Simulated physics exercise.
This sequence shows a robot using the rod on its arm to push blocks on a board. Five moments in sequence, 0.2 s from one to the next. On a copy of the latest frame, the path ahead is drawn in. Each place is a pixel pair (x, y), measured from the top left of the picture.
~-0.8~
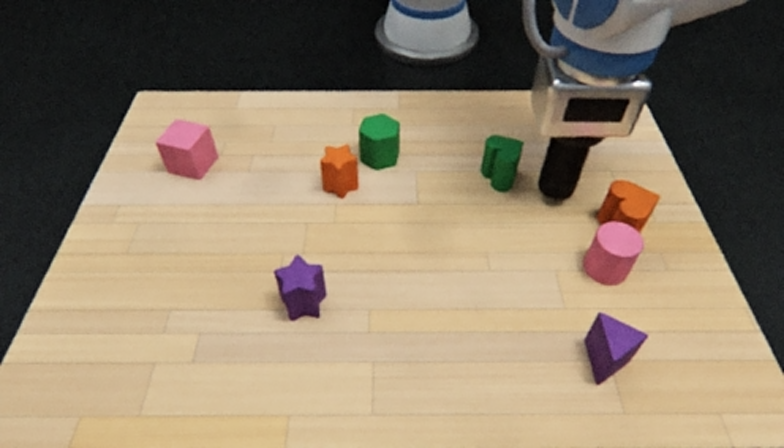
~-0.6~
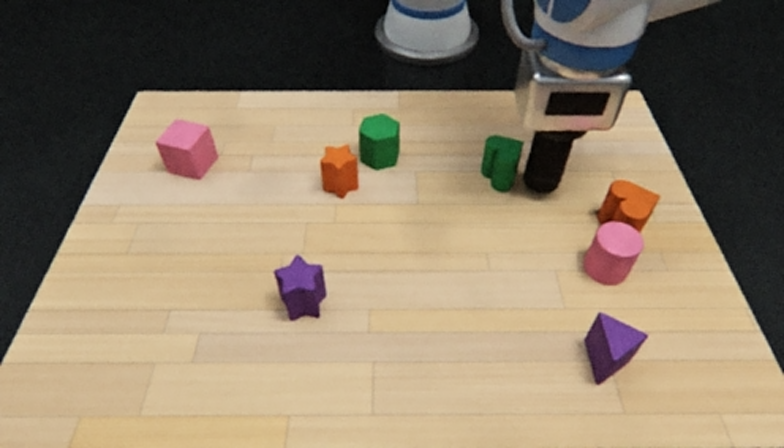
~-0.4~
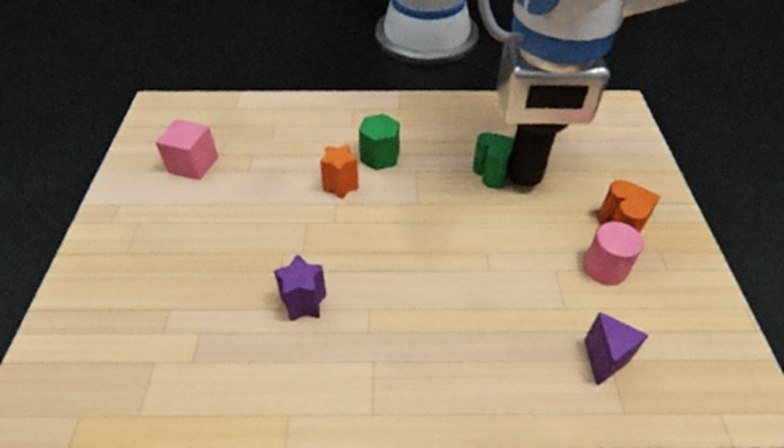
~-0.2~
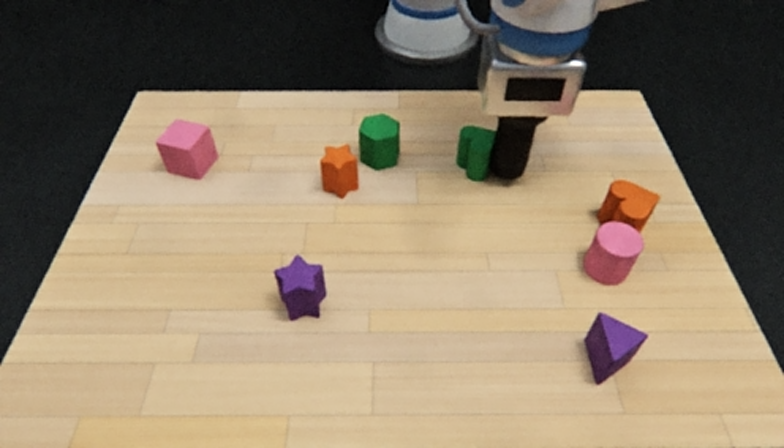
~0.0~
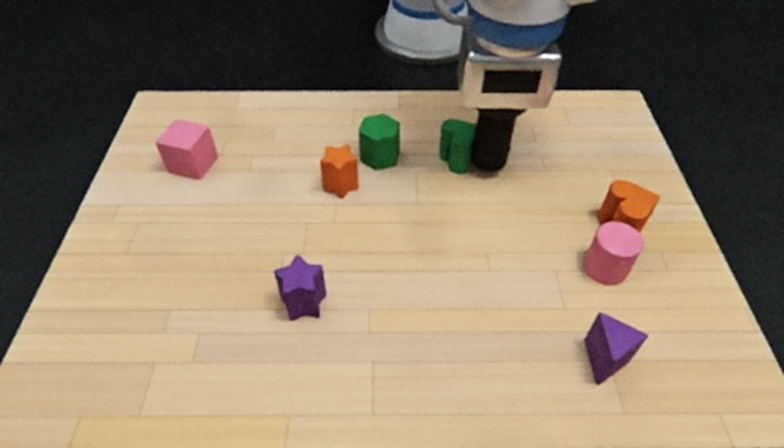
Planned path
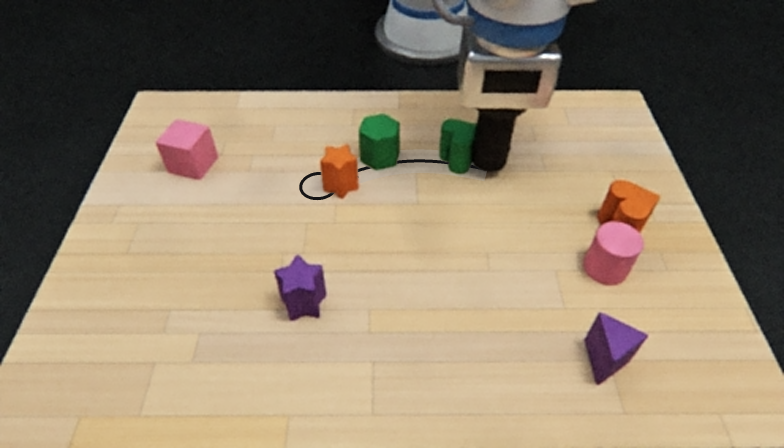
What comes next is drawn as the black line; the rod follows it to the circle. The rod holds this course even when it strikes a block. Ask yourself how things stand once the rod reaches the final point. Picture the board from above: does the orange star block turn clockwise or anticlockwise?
Viewed from the top, it goes anticlockwise.
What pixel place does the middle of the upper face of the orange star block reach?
Its top centre is at about (307, 178).
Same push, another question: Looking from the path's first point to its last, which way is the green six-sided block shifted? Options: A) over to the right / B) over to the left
The answer is A.
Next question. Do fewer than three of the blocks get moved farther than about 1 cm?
I expect not.
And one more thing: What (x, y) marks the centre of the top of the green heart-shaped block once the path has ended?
About (401, 110).
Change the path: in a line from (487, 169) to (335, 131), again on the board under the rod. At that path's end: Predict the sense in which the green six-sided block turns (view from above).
From above, the green six-sided block will be seen to turn anti-clockwise.
The line goes from (487, 169) over (429, 161) and (372, 167) to (319, 186).
On the path given first. One third of the way, rod at (430, 152); green six-sided block at (376, 125); green heart-shaped block at (410, 114), turned 30° clockwise.
Two thirds of the way, rod at (371, 158); green six-sided block at (338, 122); green heart-shaped block at (401, 110), turned 60° clockwise.
At the end, rod at (317, 177); orange star block at (307, 178), turned 60° anticlockwise; green six-sided block at (324, 123), turned 40° clockwise; green heart-shaped block at (401, 110), turned 60° clockwise.
